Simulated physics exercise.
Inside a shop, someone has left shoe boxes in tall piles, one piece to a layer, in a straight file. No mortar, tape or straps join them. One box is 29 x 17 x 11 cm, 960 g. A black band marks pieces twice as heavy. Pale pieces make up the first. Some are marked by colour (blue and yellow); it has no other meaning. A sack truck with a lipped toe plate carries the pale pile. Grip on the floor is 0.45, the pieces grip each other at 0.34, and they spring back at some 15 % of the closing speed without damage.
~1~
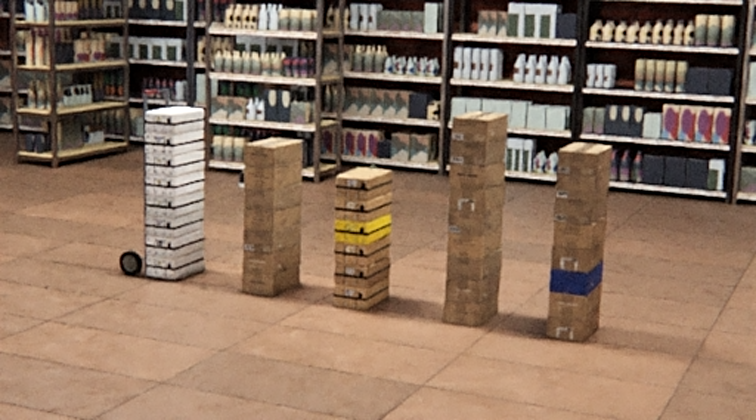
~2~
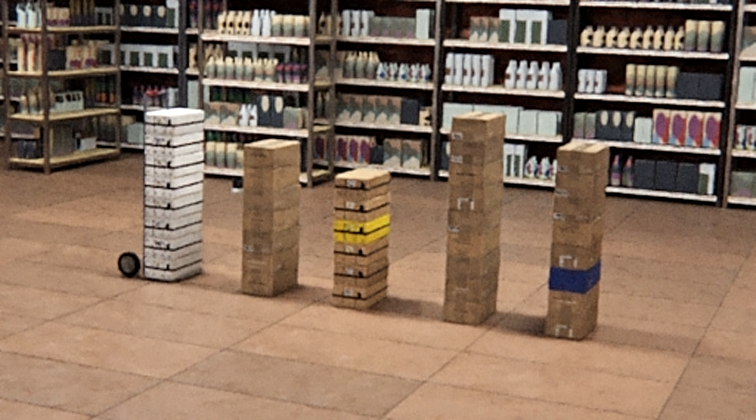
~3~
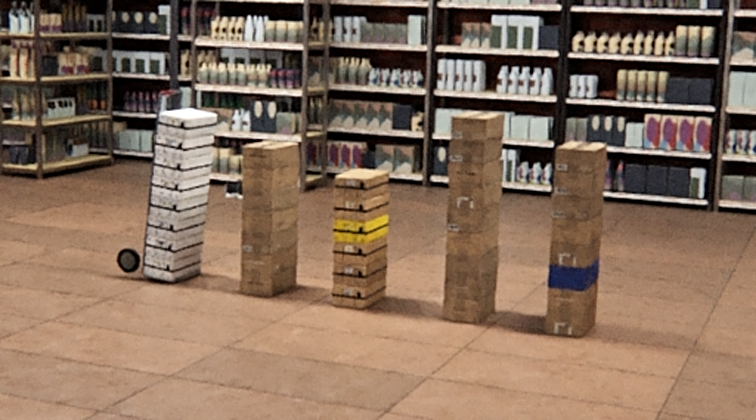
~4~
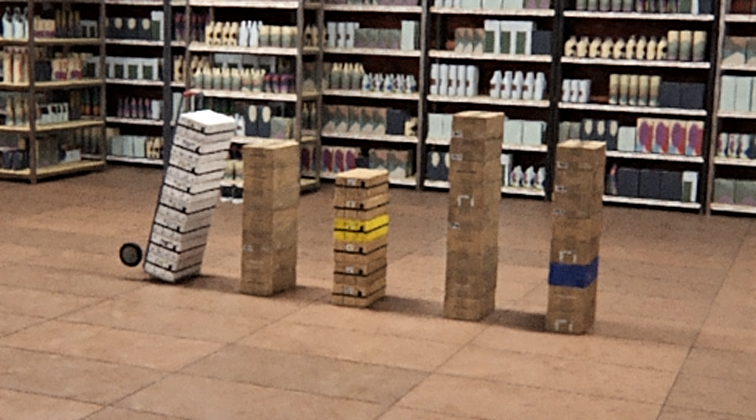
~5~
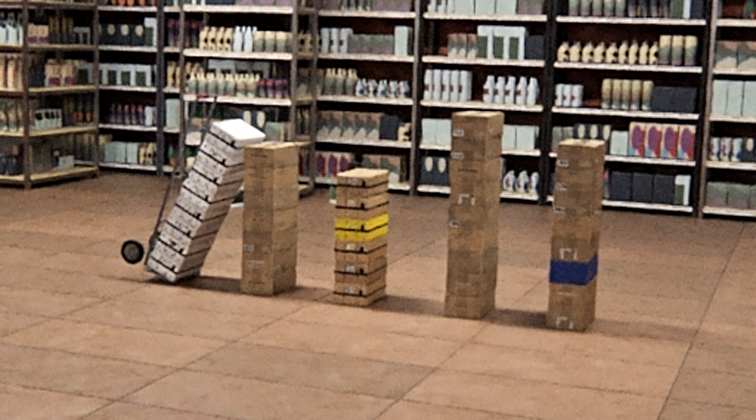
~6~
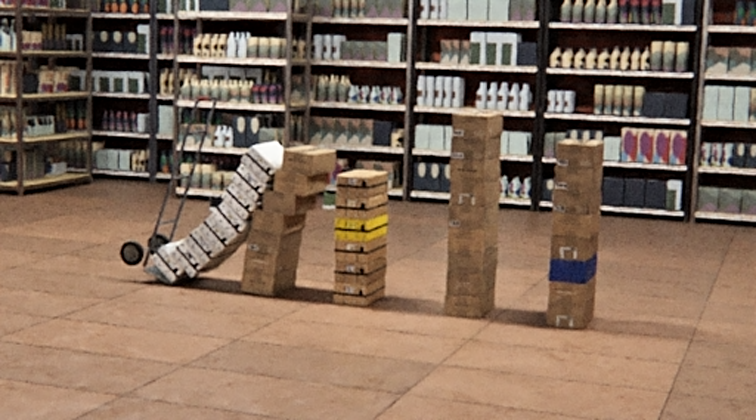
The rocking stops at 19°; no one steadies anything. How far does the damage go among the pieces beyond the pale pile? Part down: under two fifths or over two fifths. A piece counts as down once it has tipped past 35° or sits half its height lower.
Ending down: Upwards of two fifths.
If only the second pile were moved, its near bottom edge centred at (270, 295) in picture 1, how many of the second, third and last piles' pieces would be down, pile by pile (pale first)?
In that case second 6, third 6, last 7.
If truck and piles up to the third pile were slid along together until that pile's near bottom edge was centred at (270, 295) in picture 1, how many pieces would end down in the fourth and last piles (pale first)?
Then fourth 0, last 0.
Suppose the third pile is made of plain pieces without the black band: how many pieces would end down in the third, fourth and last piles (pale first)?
Then third 5, fourth 8, last 8.
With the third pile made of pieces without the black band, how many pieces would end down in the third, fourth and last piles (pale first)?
Then third 5, fourth 8, last 8.
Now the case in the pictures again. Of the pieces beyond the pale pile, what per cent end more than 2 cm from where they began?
It is 95 per cent.
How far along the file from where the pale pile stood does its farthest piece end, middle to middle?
Roughly 90 cm along.
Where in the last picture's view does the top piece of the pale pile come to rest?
Around (328, 234).
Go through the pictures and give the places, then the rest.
In the first picture (pixels give the middle of a visible side; the camera moves round a little), truck frame (145, 130) 0° forward; yellow box (351, 232); blue box (568, 282); none of the others has stirred.
Truck frame (145, 131) 1° forward; blue box (567, 280), in the second picture.
Truck frame (157, 130) 7° forward, top of the pale pile leaning 7°; yellow box (350, 232); none of the others has stirred, in the third picture.
Truck frame (175, 130) 14° forward, top of the pale pile leaning 14°; blue box (567, 275); none of the others has stirred, in the fourth picture.
Truck frame (187, 132) 19° forward, top of the pale pile leaning 27°; blue box (568, 273); none of the others has stirred, in the fifth picture.
Truck frame (187, 133) 19° forward, top of the pale pile leaning 39°; blue box (568, 271); yellow box (351, 230); steepest lean 6°, the box at (263, 242); movement in 7 of them, in the sixth picture.
Then, 0.15 s past the last view, 8 of the pale pile down; none of the 30 other boxes down, 9 disturbed.
Then, 0.65 s past the last view, 7 of the pale pile down; 11 of the 30 other boxes down; yellow box 41° from how it stood, 11 cm lower.
Then, 1.73 s past the last view, 7 of the pale pile down; 18 of the 30 other boxes down; yellow box on its side; blue box 14° from how it stood.
Then, 2.25 s past the last view, 7 of the pale pile down; 25 of the 30 other boxes down; blue box on its side; yellow box on its side.
In the end, 7 of the pale pile down; 25 of the 30 other boxes down; yellow box on its side; blue box on its side. That is 83 per cent. From the last view, middles, yellow box near (448, 292), blue box near (667, 314).
